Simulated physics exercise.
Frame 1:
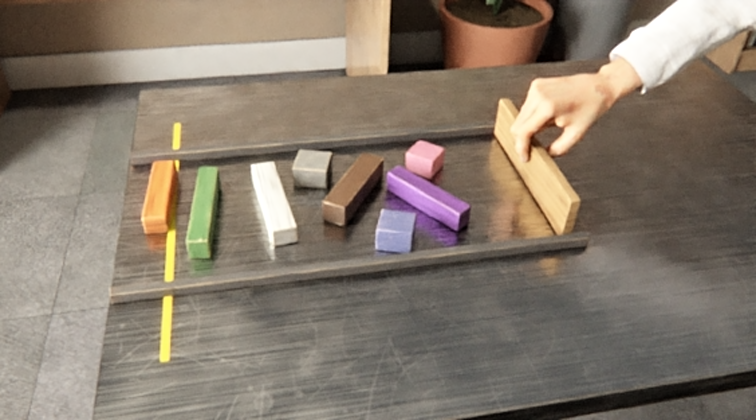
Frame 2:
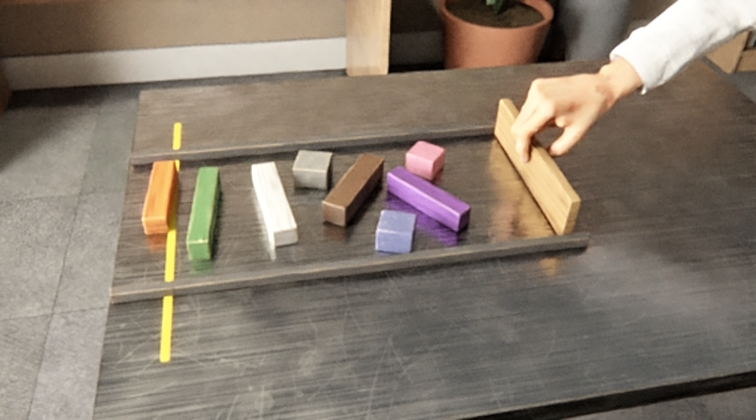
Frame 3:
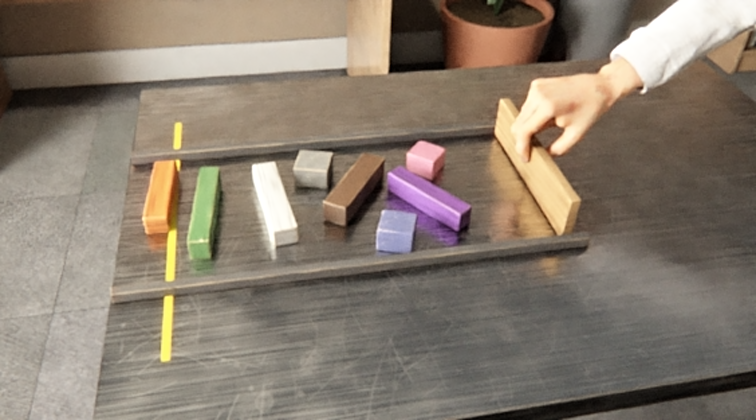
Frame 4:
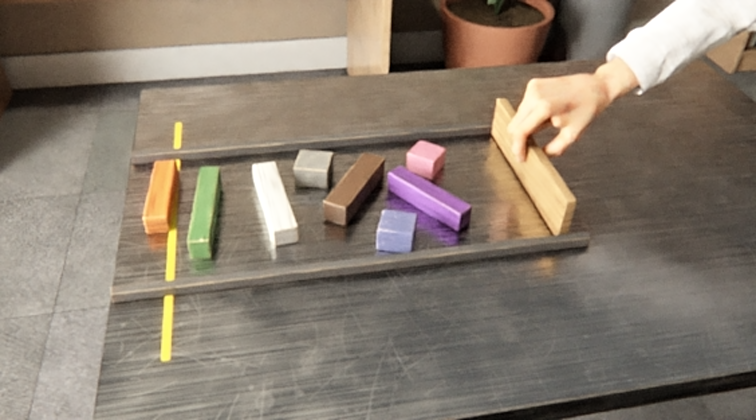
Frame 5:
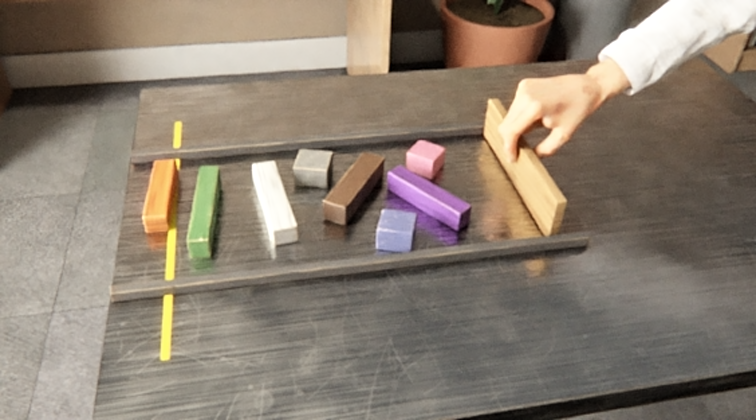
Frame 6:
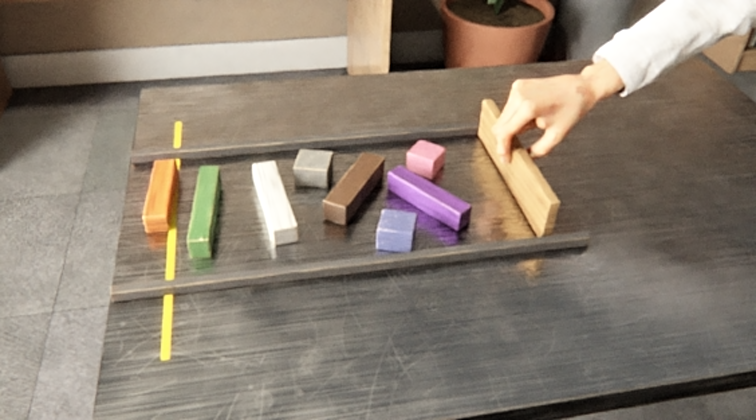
A hand slides a wooden board slightly left between two rails, toward eight still, colourful blocks.
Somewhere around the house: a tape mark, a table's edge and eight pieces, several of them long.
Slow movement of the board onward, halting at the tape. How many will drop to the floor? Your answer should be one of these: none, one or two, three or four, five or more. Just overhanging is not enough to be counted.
The count is three or four.
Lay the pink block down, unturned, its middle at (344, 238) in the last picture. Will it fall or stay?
Lab note: Started there, it ends up below.
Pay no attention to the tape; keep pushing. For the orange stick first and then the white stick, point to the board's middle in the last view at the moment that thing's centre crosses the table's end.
For the orange stick, about (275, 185); for the white stick, about (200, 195).
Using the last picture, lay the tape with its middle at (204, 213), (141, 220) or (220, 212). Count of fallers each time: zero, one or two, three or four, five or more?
Just one or two; five or more; one or two.
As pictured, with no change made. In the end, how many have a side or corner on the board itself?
Contact count: 2.
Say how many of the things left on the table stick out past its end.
Overhang count: 2.
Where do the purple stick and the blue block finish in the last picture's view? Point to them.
I'd say approximately (161, 222) and then (128, 264).
A little later, none off yet; orange stick at rest near (162, 194); green bar at rest near (205, 209); white stick at rest near (274, 201).
Next, none off yet; orange stick shifted a little near (134, 199); green bar shifted a little near (163, 216); white stick shifted about its own width near (207, 217).
When it is over, the number that fall off is three or four; down, grey block, white stick, green bar and orange stick.
